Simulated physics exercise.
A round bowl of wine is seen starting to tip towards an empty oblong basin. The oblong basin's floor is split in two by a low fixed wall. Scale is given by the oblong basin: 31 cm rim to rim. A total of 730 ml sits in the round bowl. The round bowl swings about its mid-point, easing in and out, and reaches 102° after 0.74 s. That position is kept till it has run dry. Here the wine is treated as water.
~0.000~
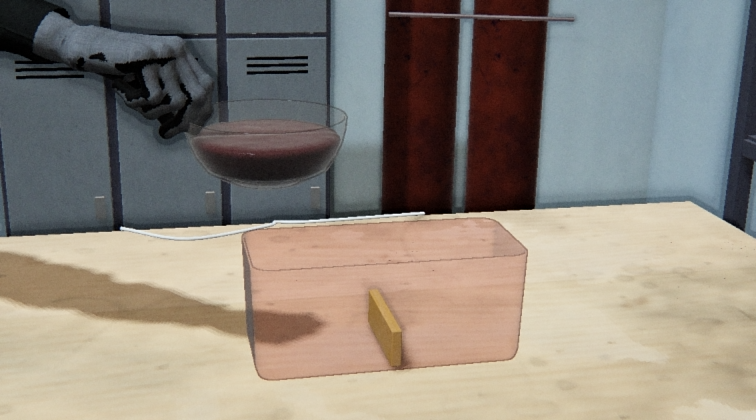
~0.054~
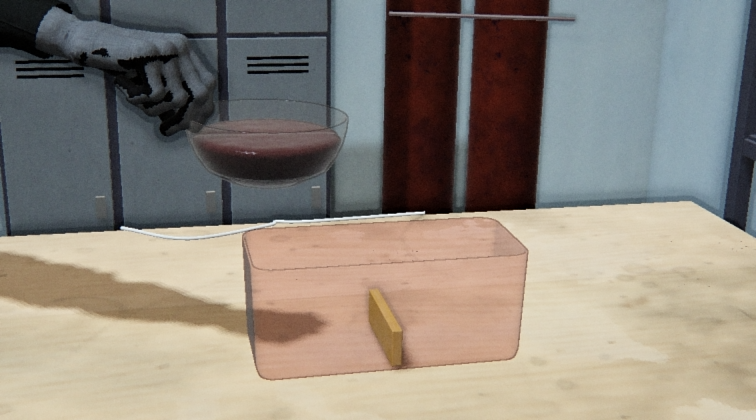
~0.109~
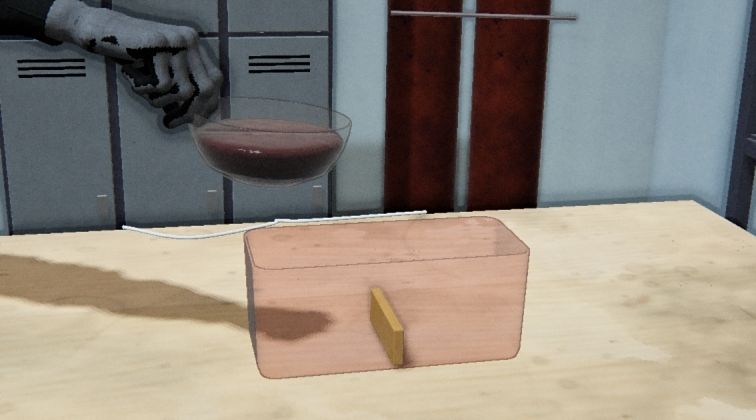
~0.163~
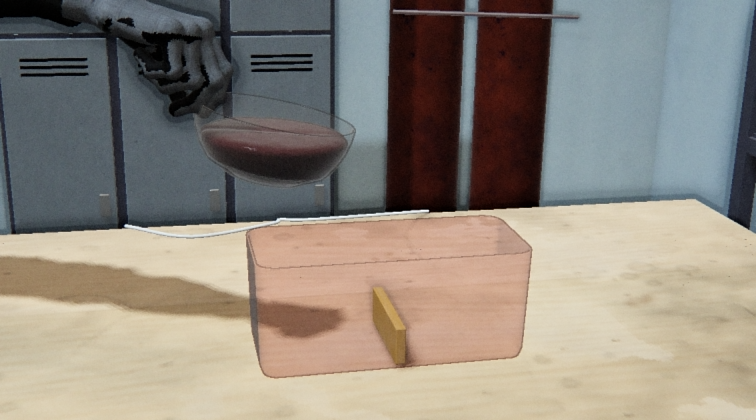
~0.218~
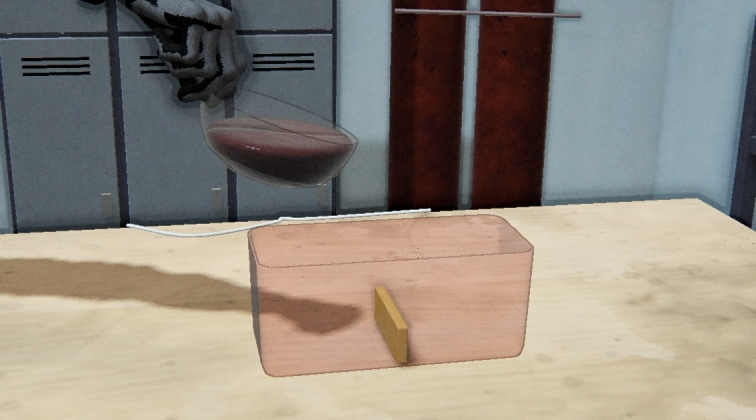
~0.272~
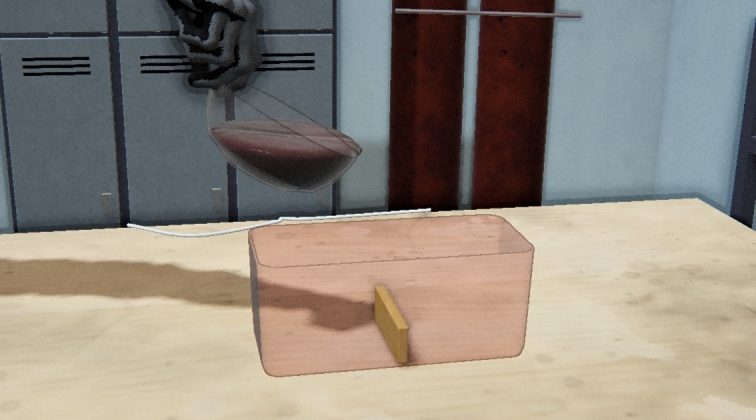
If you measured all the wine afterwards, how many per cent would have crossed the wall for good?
Around 44 per cent would have crossed.
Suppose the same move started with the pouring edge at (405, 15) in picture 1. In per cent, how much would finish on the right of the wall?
Result then: Approx. 80 %.
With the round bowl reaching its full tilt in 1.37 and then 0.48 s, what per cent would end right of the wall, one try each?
Roughly 60 per cent the first time and 35 per cent the second.
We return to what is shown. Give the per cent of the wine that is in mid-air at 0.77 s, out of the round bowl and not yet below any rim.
Some 4 % is up in the air.
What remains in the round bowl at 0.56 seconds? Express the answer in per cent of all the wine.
Near 14 in a hundred.
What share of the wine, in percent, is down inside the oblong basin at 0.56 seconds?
Roughly 56 percent of it.
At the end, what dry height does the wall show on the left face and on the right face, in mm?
Left 22 mm, right 26 mm.
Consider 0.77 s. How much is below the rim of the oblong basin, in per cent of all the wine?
Near 94 per cent of the total.
After 0.56 s the tilt is 88° and 15 per cent is still to pour, 22 is left of the wall and 35 right of it.
After 0.77 s the tilt is 102° and 1 per cent is still to pour, 50 is left of the wall and 44 right of it.
After 1.00 s the tilt is 102° and 0 per cent is still to pour, 54 is left of the wall and 44 right of it.
After 1.24 s the tilt is 102° and 0 per cent is still to pour, 55 is left of the wall and 44 right of it.
In the end 55 per cent lies left of the wall, 44 right of it and 2 outside.
